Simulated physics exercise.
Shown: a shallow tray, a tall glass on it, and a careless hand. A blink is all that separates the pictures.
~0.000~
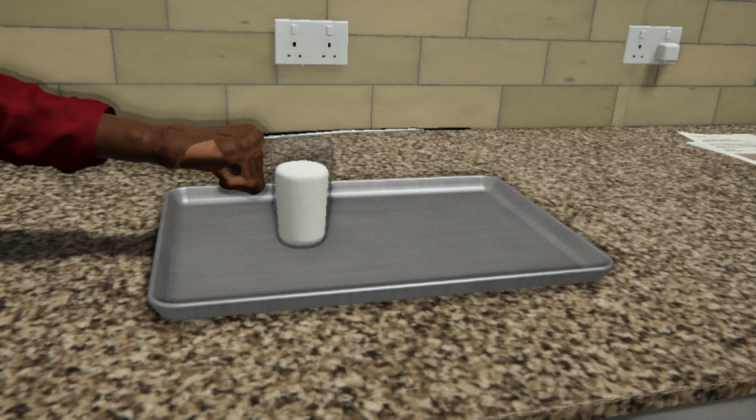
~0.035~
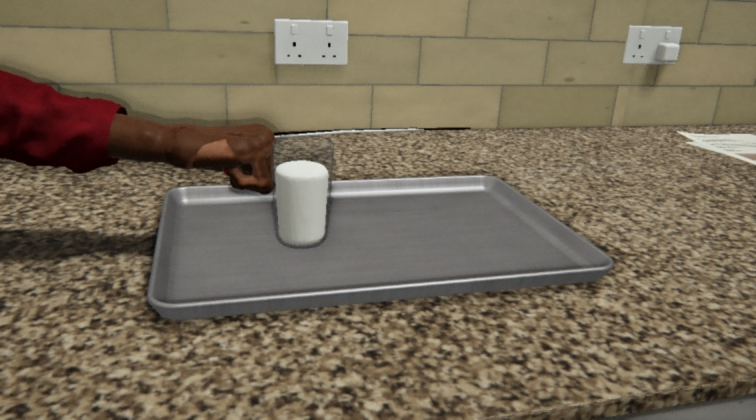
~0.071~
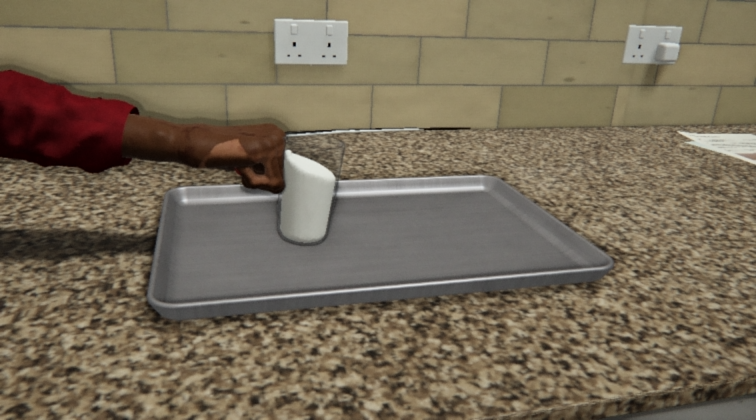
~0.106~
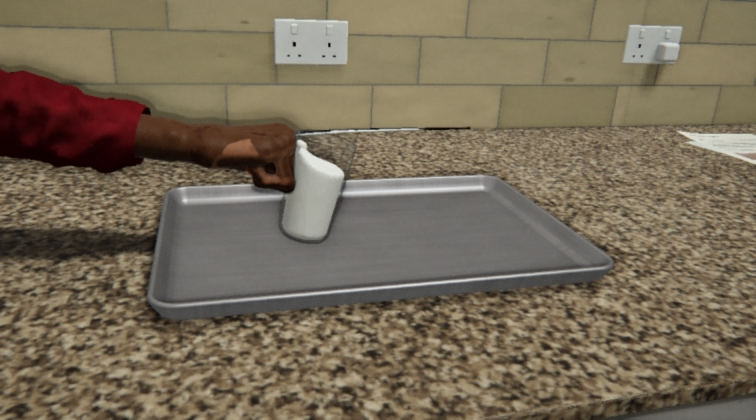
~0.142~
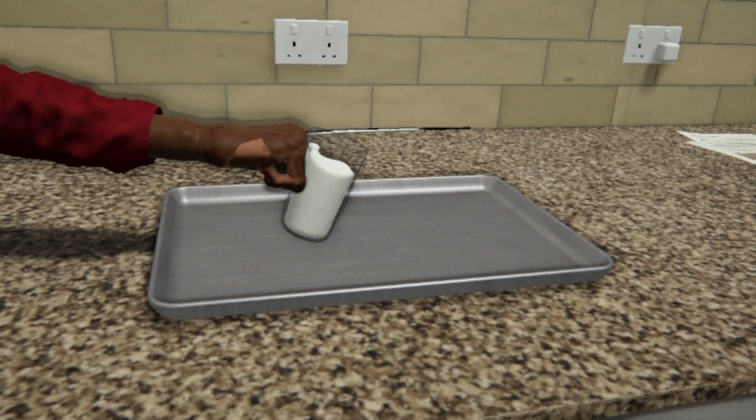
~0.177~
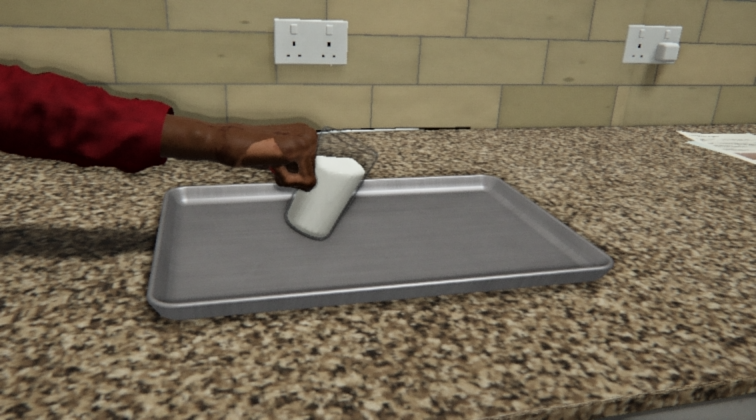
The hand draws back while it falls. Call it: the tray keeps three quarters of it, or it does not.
The tray does not keep three quarters.
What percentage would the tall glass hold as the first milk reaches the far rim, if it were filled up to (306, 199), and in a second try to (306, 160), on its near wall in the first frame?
Roughly 50 per cent, then roughly 55 per cent.
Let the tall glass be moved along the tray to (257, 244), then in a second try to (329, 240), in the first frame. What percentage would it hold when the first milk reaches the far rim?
It comes to near 50 percent in the first case and near 65 percent in the second.
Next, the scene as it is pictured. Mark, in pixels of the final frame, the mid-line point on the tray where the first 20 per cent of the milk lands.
Around (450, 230).
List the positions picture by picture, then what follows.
The first frame shows tilt 0°; right rim (331, 144); surface from (275, 168) to (327, 167); the tray's far rim is at (546, 214); the tray is clear ahead.
The second frame shows tilt 0°; right rim (331, 144); surface from (275, 168) to (326, 166).
The third frame shows tilt 6°; right rim (343, 145); surface from (284, 152) to (334, 171).
The fourth frame shows tilt 13°; right rim (354, 146); surface from (294, 152) to (343, 169).
The fifth frame shows tilt 20°; right rim (365, 150); surface from (304, 157) to (352, 165).
The sixth frame shows tilt 27°; right rim (375, 155); surface from (308, 171) to (359, 162).
A moment on, the tall glass lies on its side and 96 per cent is in the glass, 4 on the tray and 0 above or beyond its rim.
Next, the tall glass lies on its side and 53 per cent is in the glass, 45 on the tray and 2 above or beyond its rim.
Then the tall glass lies on its side and 31 per cent is in the glass, 48 on the tray and 21 above or beyond its rim.
Later the tall glass lies on its side and 17 per cent is in the glass, 47 on the tray and 37 above or beyond its rim.
At rest 63 per cent is held by tray and glass, 37 is off the tray.
